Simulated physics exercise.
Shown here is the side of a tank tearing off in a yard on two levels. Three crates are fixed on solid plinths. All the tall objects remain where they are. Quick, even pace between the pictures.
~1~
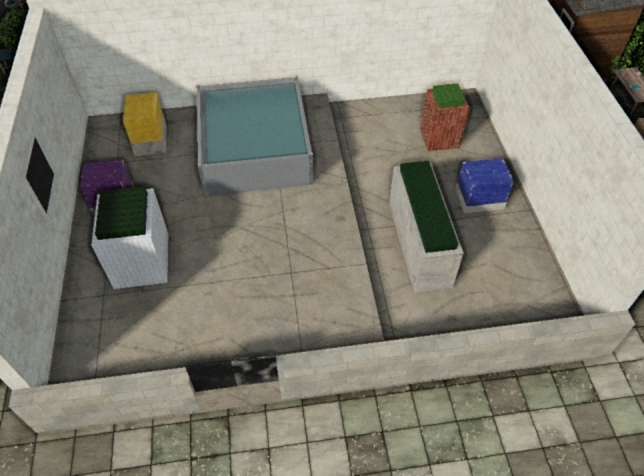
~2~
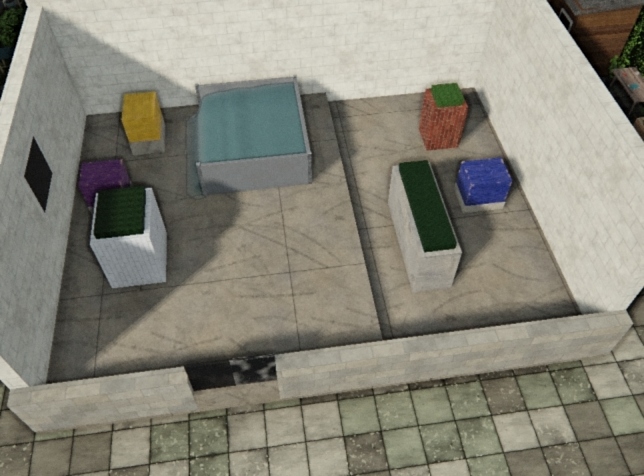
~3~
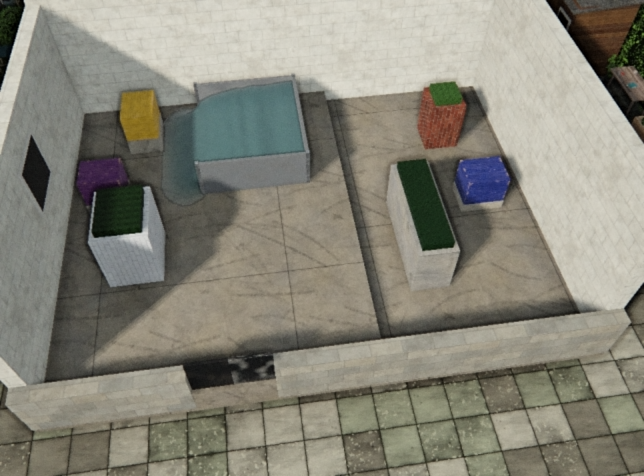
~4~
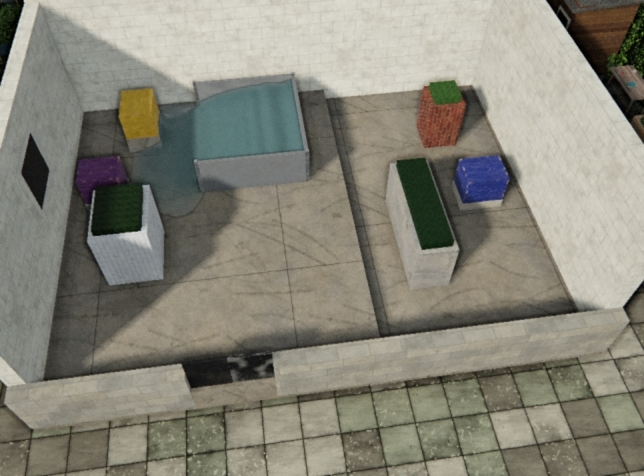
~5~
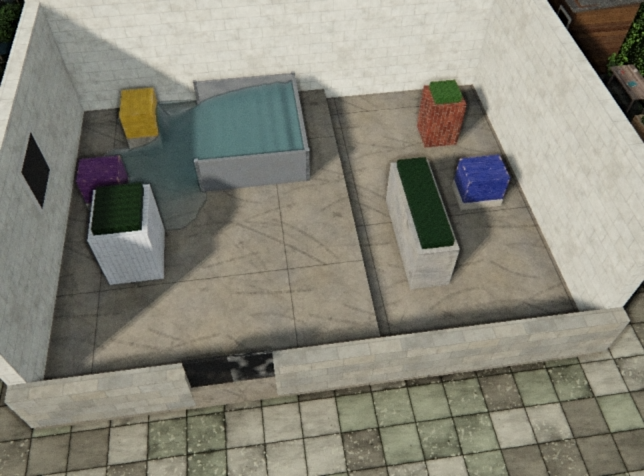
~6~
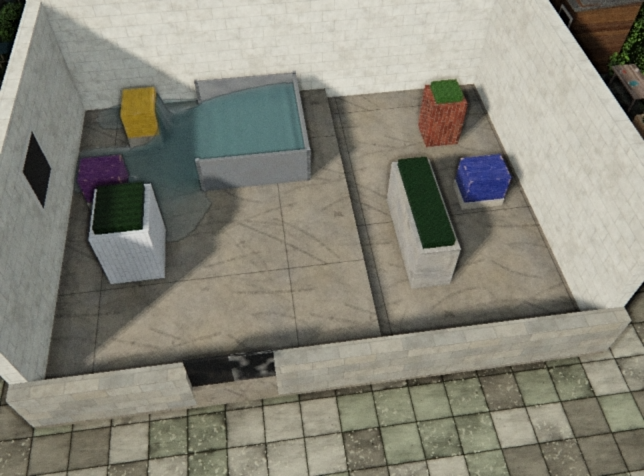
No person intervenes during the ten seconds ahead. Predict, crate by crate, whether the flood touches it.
My prediction: The yellow crate is touched; the blue crate remains untouched; the purple crate is touched.
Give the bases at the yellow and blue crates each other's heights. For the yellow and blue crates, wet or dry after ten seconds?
Well, the yellow crate gets reached and the blue crate stays unflooded.
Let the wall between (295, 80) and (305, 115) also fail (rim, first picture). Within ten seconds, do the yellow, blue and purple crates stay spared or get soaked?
Yellow: Not flooded; blue: Flooded; purple: Not flooded.
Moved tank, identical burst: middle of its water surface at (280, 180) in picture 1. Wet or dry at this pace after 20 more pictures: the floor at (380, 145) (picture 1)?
Verdict on that spot: Untouched.
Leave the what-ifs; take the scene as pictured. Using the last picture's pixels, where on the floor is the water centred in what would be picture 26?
The water centres close to (169, 174).
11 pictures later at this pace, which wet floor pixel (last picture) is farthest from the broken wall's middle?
I'd say at around (49, 361).
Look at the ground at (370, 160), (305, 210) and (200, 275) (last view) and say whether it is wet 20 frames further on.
Going through them one by one, the first is spared, the second waterlogged and the third waterlogged.
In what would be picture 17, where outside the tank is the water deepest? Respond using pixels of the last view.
Somewhere around (113, 108).
A moment on, water covers 15 % of the floor; the yellow crate water round its plinth, the blue crate not reached, the purple crate water round its plinth.
Next, water covers 25 % of the floor; the yellow crate water round its plinth, the blue crate not reached, the purple crate water round its plinth.
Then, water covers 50 % of the floor; the yellow crate water round its plinth, the blue crate not reached, the purple crate water round its plinth.
Later, water covers 70 % of the floor; the yellow crate water round its plinth, the blue crate water round its plinth, the purple crate water round its plinth.
In the end, water covers 90 % of the floor; the yellow crate was topped, the blue crate stayed above the water, the purple crate was topped.
